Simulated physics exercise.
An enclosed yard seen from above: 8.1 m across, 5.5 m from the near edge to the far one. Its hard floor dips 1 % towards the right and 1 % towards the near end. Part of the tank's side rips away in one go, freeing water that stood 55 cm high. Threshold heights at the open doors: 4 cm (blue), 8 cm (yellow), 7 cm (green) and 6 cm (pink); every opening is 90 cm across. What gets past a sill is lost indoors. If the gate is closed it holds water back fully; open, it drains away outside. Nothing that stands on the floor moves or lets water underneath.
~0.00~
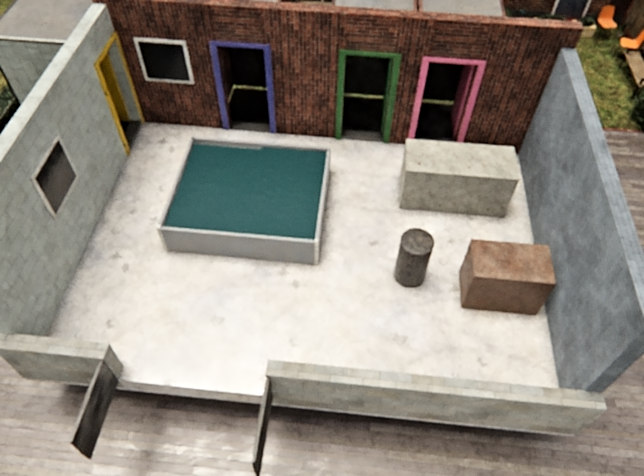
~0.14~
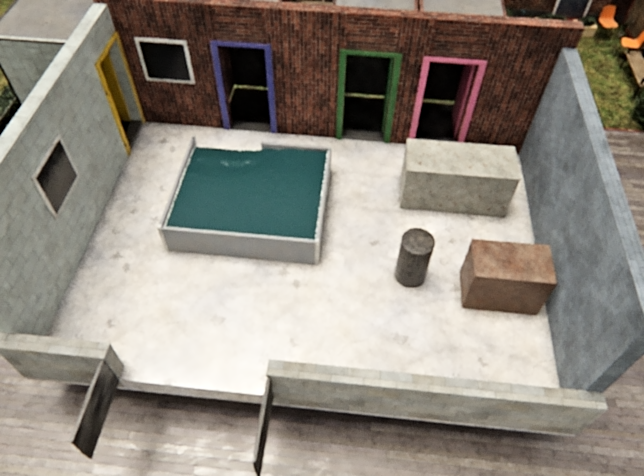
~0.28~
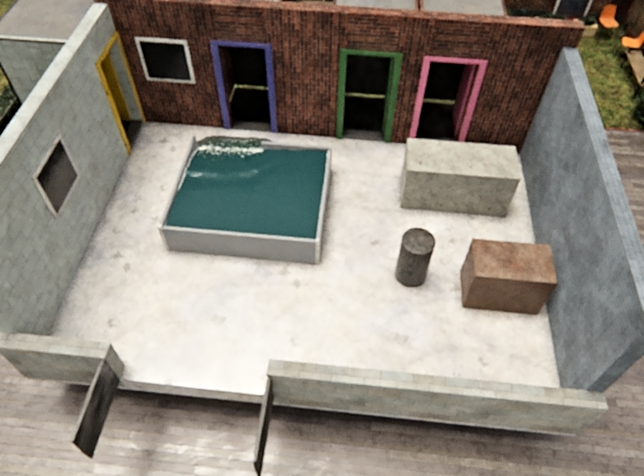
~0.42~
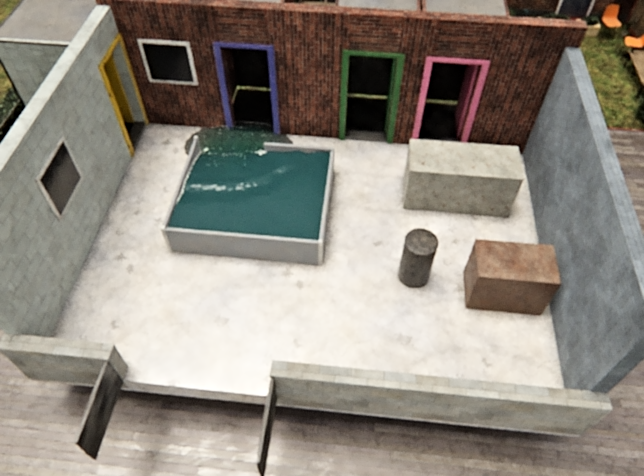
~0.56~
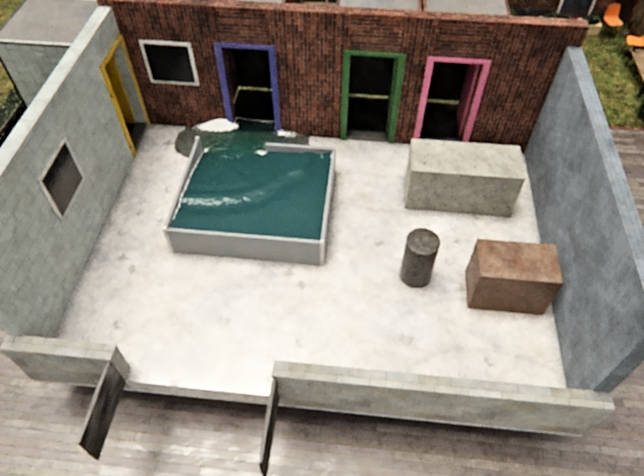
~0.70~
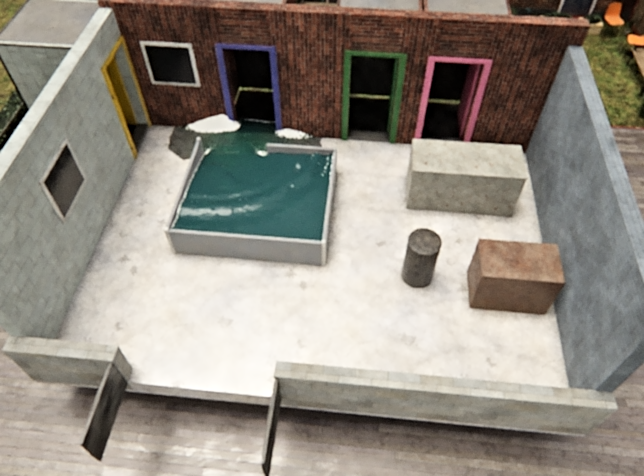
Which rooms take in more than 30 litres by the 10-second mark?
Within that time: At the blue door it goes over the limit; at the yellow door it passes the limit; at the green door it does not reach the limit; at the pink door it keeps below the limit.
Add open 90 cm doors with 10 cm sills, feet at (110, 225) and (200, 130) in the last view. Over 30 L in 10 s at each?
In turn: Not over, past it.
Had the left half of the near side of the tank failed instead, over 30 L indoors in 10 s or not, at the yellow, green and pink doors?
Then: Yellow under, green under, pink below.
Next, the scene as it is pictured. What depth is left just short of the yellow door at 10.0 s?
About 9.0 cm.
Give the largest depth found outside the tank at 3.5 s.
Up to some 26 cm.
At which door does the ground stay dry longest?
The pink one.
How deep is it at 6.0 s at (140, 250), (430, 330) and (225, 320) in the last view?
About 2, 0 and 0 cm.
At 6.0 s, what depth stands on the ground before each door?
In cm: Blue 16, yellow 16, green 2, pink 1.
After 1.4 s water covers 10 % of the floor and is deepest (39 cm) near (230, 135); blue door 24 cm at the sill, 207 L in, yellow door 11 cm at the sill, 2 L in, green door 3 cm at the sill, 0 L in, pink door not reached.
After 2.2 s water covers 15 % of the floor and is deepest (38 cm) near (230, 135); blue door 30 cm at the sill, 420 L in, yellow door 24 cm at the sill, 82 L in, green door 2 cm at the sill, 0 L in, pink door not reached.
After 3.5 s water covers 25 % of the floor and is deepest (26 cm) near (230, 135); blue door 23 cm at the sill, 687 L in, yellow door 22 cm at the sill, 232 L in, green door 2 cm at the sill, 0 L in, pink door 1 cm at the sill, 0 L in.
After 6.0 s water covers 45 % of the floor and is deepest (18 cm) near (230, 135); blue door 16 cm at the sill, 957 L in, yellow door 16 cm at the sill, 349 L in, green door 2 cm at the sill, 0 L in, pink door 1 cm at the sill, 0 L in.
After 10.0 s water covers 60 % of the floor and is deepest (10 cm) near (229, 141); blue door 10 cm at the sill, 1134 L in, yellow door 9 cm at the sill, 399 L in, green door 2 cm at the sill, 0 L in, pink door 3 cm at the sill, 0 L in.
